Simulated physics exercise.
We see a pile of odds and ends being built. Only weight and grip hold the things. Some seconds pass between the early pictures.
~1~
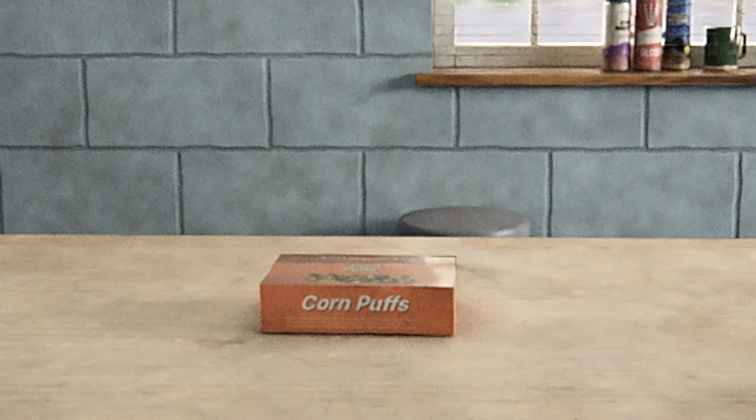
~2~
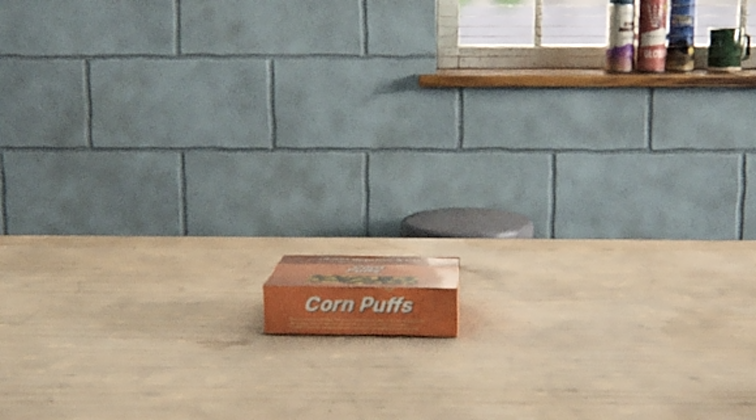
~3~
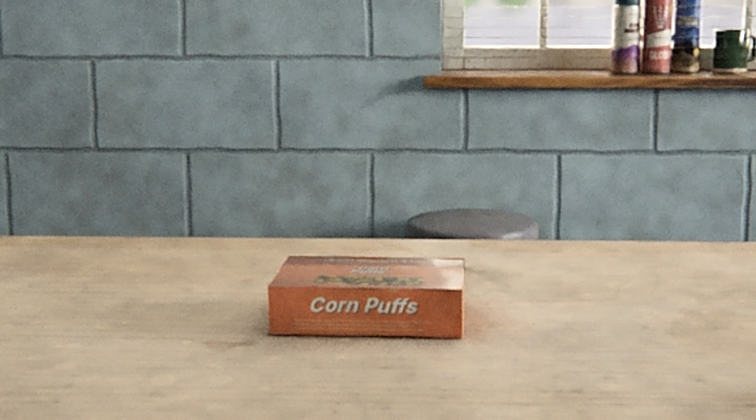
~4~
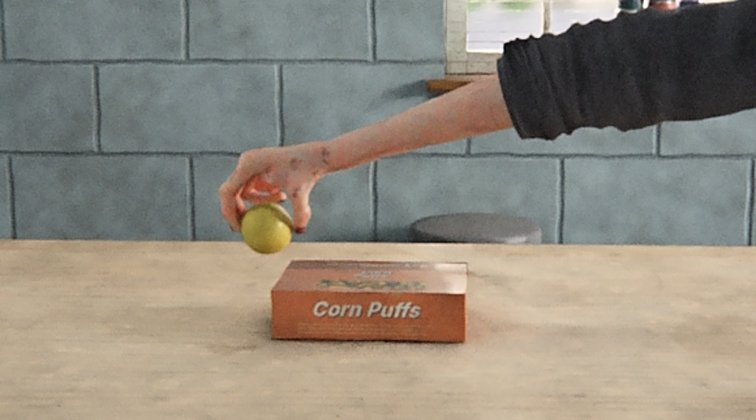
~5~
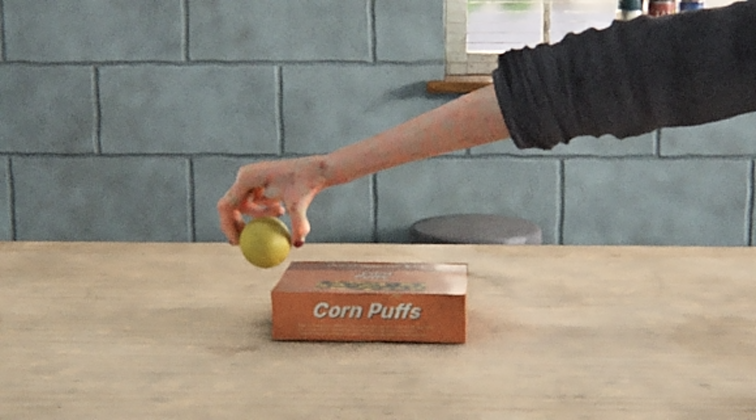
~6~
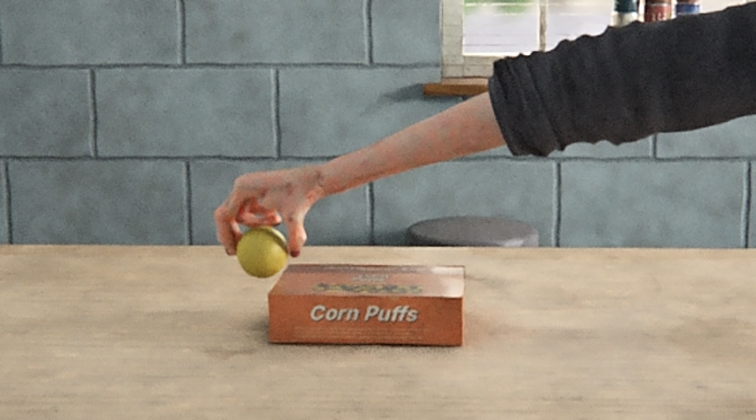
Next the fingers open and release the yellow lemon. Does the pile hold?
The pile gives way.
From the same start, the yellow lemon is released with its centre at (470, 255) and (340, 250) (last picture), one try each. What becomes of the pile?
In the first case it comes apart; in the second case it holds.
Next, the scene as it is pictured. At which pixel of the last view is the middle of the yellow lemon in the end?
Around (229, 300).
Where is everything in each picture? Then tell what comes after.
The last thing is not in view yet; orange packet (362, 292), in the first frame.
The last thing is not in view yet; orange packet (366, 294), in the second frame.
The last thing is not in view yet; orange packet (371, 295), in the third frame.
Still above its spot; yellow lemon (268, 229); orange packet (374, 299), in the fourth frame.
Still above its spot; yellow lemon (266, 242); orange packet (374, 300), in the fifth frame.
In place under the hand; yellow lemon (262, 252); orange packet (371, 303), in the sixth frame.
Then, 0.20 s later than the last frame, yellow lemon moved a little near (252, 269).
Then, 0.30 s later than the last frame, yellow lemon now fallen.
Then, 0.40 s later than the last frame, nothing new.
When it is over, fallen, yellow lemon; orange packet as before. End places, in pixels of the last picture, yellow lemon near (230, 300). The pile loses its balance.
